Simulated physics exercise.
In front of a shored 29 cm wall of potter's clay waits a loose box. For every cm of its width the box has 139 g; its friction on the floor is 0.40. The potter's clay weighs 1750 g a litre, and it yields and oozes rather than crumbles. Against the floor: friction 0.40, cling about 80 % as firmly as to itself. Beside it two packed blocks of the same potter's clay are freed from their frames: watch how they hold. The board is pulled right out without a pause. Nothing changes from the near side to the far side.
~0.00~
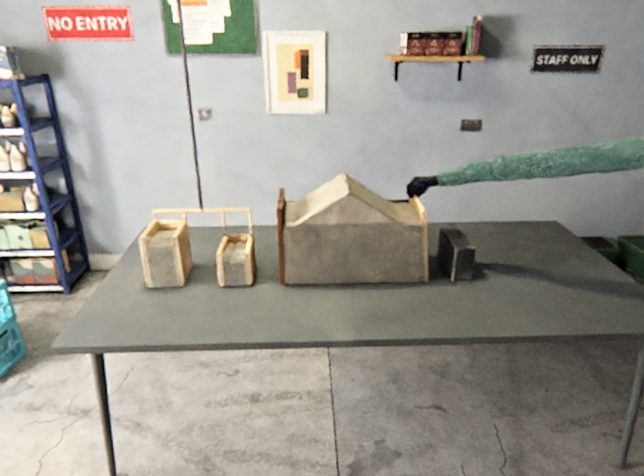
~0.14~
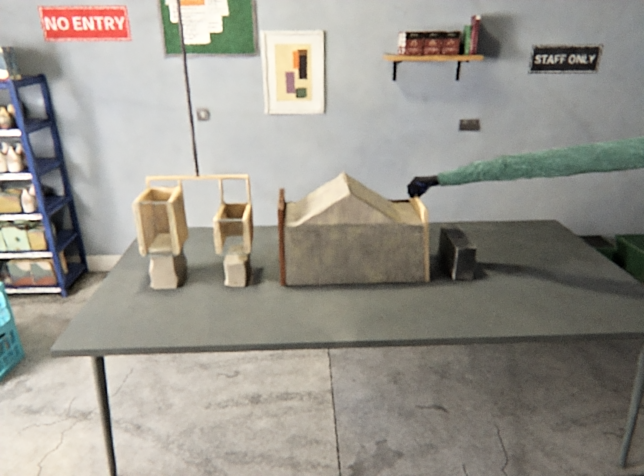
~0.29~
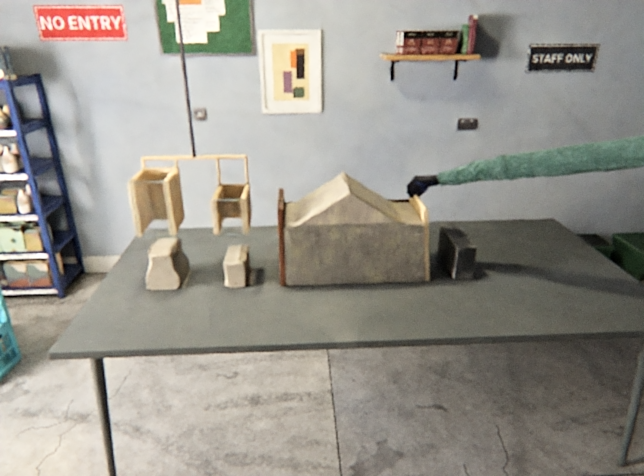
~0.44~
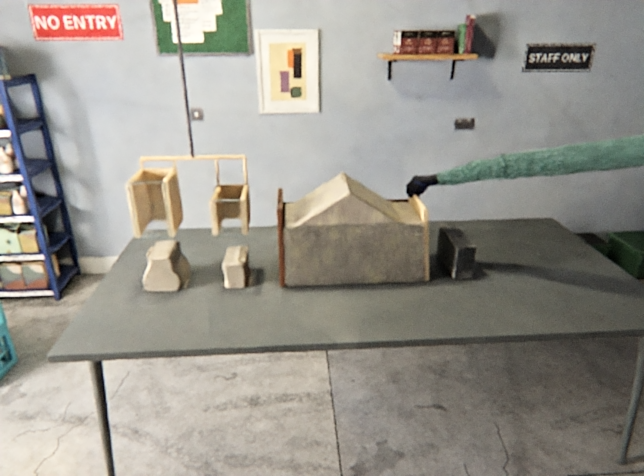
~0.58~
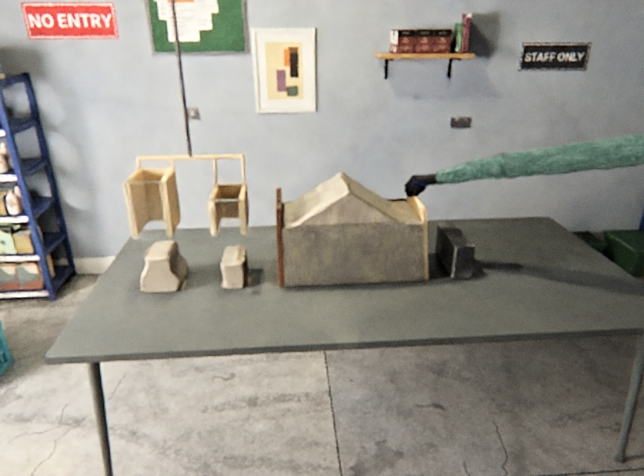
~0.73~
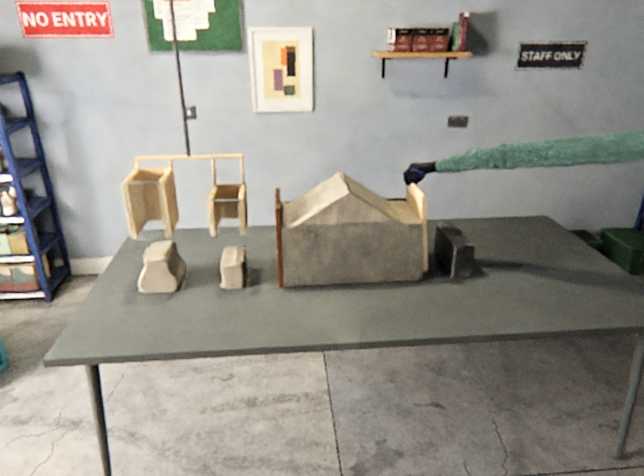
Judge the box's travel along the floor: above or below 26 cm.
The box's travel along the floor is below 26 cm.
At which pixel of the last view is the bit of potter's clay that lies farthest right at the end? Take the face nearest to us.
Around (473, 275).
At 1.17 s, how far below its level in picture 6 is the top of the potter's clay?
Some 3.0 cm.
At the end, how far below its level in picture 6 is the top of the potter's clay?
Roughly 10.0 cm.
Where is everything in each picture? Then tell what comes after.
In the first picture, top of the board at (423, 222), not yet moved; crest of the potter's clay at (348, 193); block heights 20 cm, 13 cm (left to right).
In the second picture, top of the board at (424, 222), not yet moved; crest of the potter's clay at (349, 193); block heights 19 cm, 13 cm (left to right).
In the third picture, top of the board at (424, 222), not yet moved; crest of the potter's clay at (350, 193); block heights 17 cm, 13 cm (left to right).
In the fourth picture, top of the board at (424, 222), not yet moved; crest of the potter's clay at (349, 193); block heights 16 cm, 13 cm (left to right).
In the fifth picture, top of the board at (423, 221), not yet moved; crest of the potter's clay at (348, 192); block heights 16 cm, 13 cm (left to right).
In the sixth picture, top of the board at (422, 209), moved 5.1 cm; crest of the potter's clay at (348, 192); block heights 16 cm, 13 cm (left to right).
After 0.93 s, the box has not moved.
After 1.17 s, the box has not moved.
After 1.42 s, the box has been pushed 3.2 cm.
After 1.66 s, the box has been pushed 9.6 cm.
After 1.87 s, the box has been pushed 10 cm.
